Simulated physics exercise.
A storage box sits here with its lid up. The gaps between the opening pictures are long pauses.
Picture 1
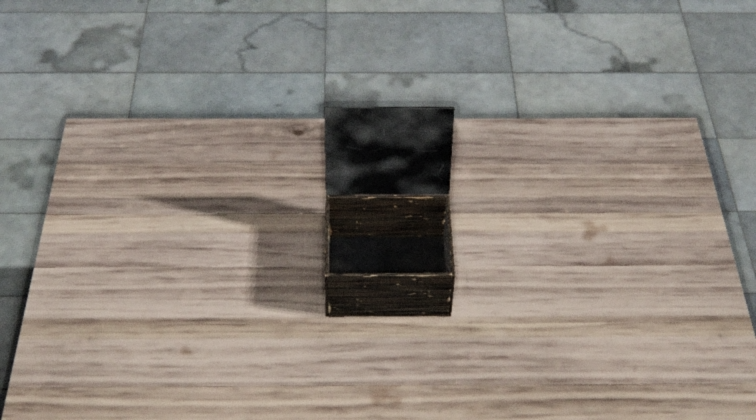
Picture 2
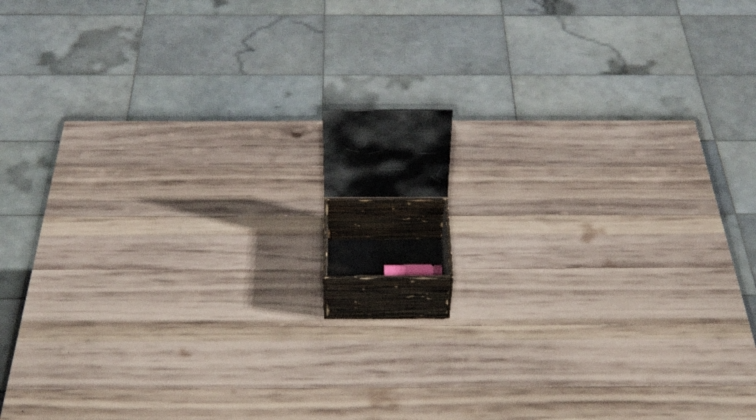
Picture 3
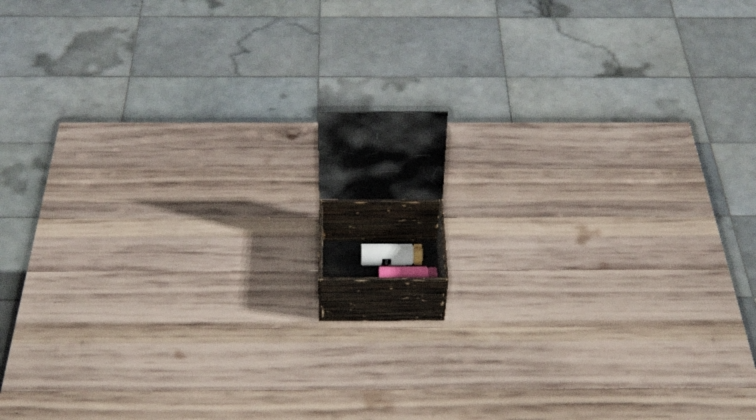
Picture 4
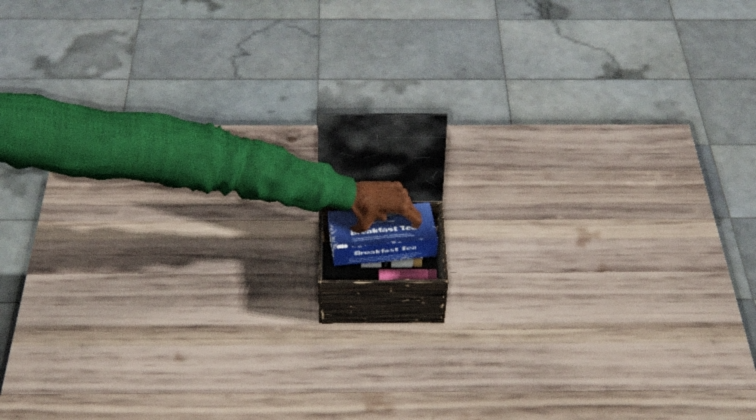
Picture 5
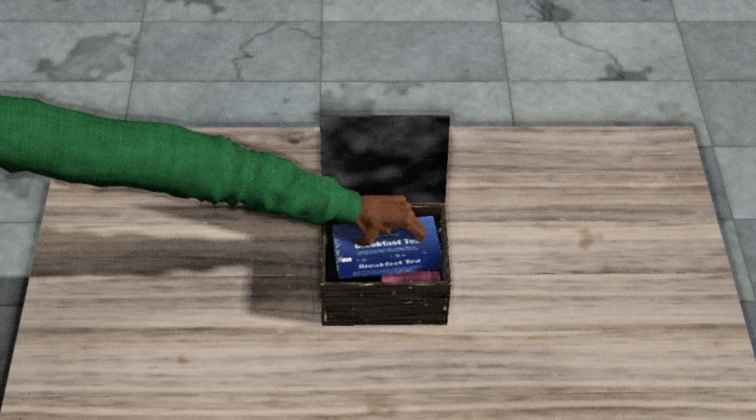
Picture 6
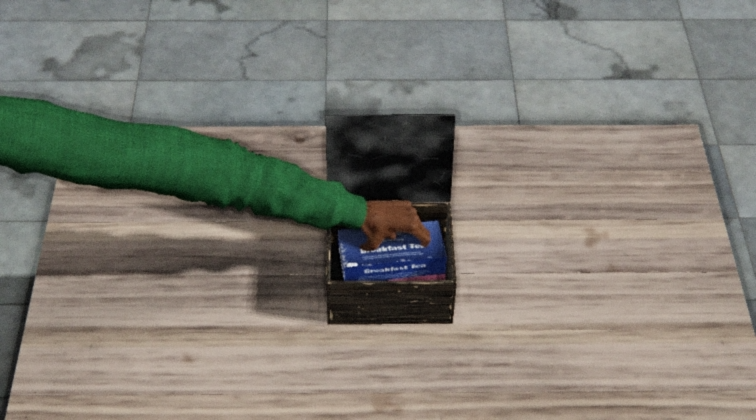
Green-sleeved arm lowering a blue tea packet into an open dark box after a pink item and a white shaker appear inside.
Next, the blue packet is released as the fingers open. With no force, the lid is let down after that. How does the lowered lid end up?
Pretty clearly the lid lies closed.
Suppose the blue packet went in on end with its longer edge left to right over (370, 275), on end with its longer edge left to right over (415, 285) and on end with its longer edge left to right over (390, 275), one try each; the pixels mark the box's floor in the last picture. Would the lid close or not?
Try 1: Lid not shut; try 2: Lid not shut; try 3: Lid not shut.
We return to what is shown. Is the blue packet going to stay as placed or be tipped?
Simply put, the blue packet remains unturned.
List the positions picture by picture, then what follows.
The last thing is not in view yet, in the first picture.
The last thing is not in view yet, in the second picture.
The last thing is not in view yet; white shaker (392, 255), in the third picture.
Coming down; blue packet (382, 234), in the fourth picture.
Coming down; blue packet (386, 247), in the fifth picture.
Put in, still held; blue packet (392, 252), in the sixth picture.
Then, 1.10 s after the last picture, lid starting down; blue packet slid a little near (392, 267); pink shaker rolled a little; white shaker rolled a little.
Then, 1.60 s after the last picture, lid 60° above the rim; blue packet slid a little near (392, 275); white shaker rolled about its own width; pink shaker rolled about its own width.
Then, 2.20 s after the last picture, lid 18° above the rim; blue packet slid a little near (392, 276); white shaker rolled about its own width; pink shaker rolled about its own width.
At rest, lid shut; moved from the start, blue packet; the other 2 in place. Seen from the same camera at the end, blue packet near (392, 277).
